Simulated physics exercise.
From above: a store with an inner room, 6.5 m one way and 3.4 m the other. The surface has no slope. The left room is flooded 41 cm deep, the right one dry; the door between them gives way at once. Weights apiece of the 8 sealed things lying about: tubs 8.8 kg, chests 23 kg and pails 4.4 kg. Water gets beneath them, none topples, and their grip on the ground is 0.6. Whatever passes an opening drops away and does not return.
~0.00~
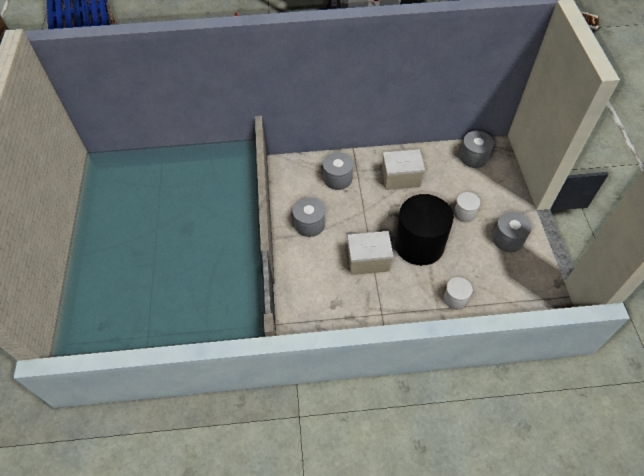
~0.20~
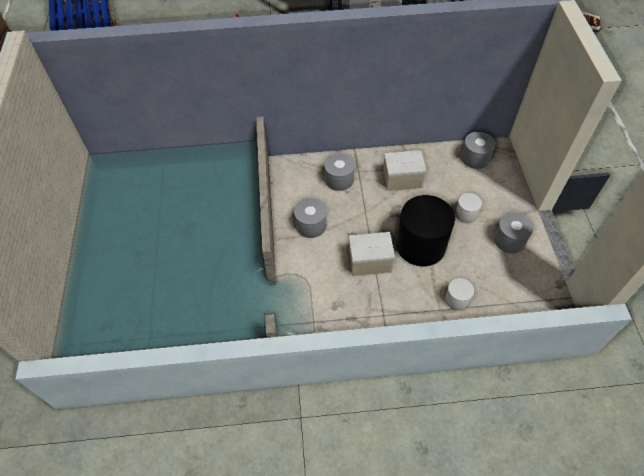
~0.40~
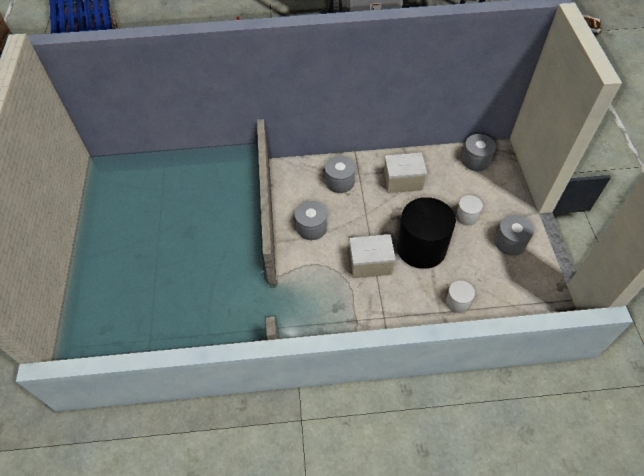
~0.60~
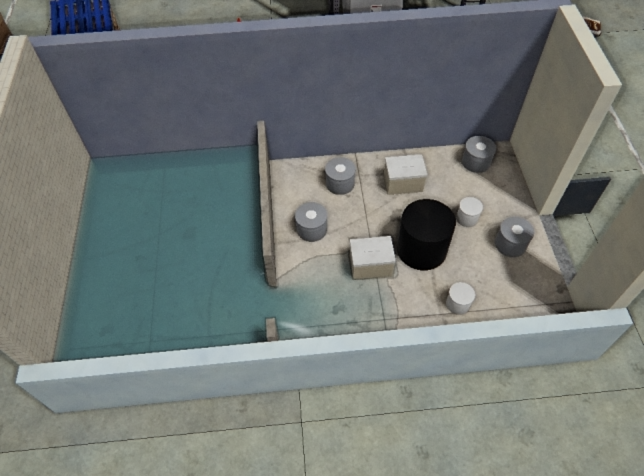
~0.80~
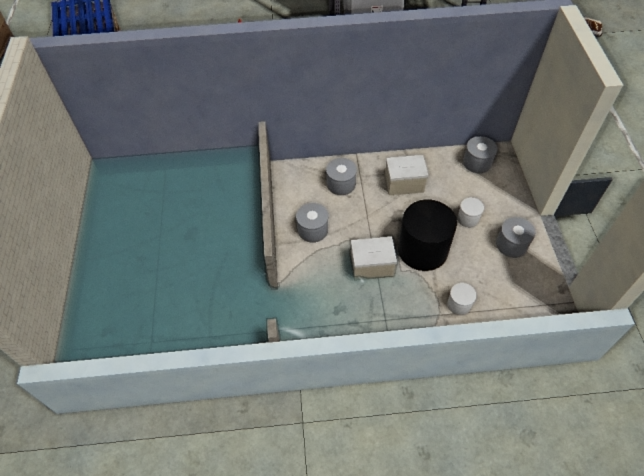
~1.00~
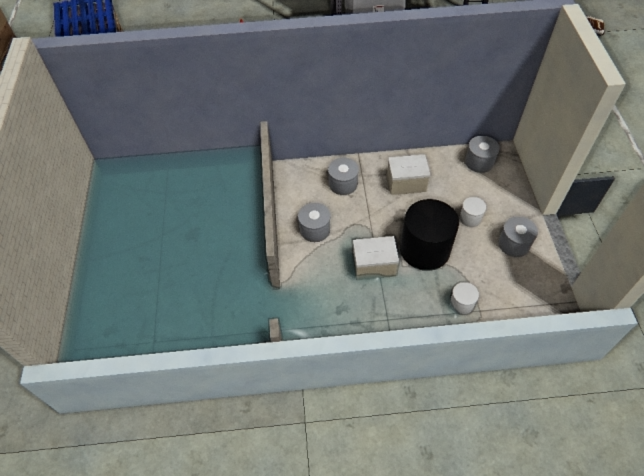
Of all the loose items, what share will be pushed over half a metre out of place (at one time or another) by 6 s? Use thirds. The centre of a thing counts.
Share: From one to two thirds.
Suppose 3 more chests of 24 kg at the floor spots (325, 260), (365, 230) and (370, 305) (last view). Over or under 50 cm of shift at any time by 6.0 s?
In that order: Short of it, under, past it.
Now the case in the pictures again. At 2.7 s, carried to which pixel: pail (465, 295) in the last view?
Around (571, 256).
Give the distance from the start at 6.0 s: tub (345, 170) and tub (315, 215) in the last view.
In turn: 30 cm, 0 cm.
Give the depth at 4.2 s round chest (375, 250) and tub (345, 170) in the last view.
Roughly 7 and 4 cm.
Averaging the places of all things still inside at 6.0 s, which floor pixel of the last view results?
Around (404, 199).
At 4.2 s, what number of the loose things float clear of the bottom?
I count 0.
After 1.4 s 0 of 8 are over 50 cm from their spots; 0 afloat.
After 2.7 s 1 of 8 are over 50 cm from their spots; 1 afloat.
After 4.2 s 2 of 8 are over 50 cm from their spots; 0 afloat.
After 6.0 s 3 of 8 are over 50 cm from their spots, and 3 have been at some point; 3 afloat.
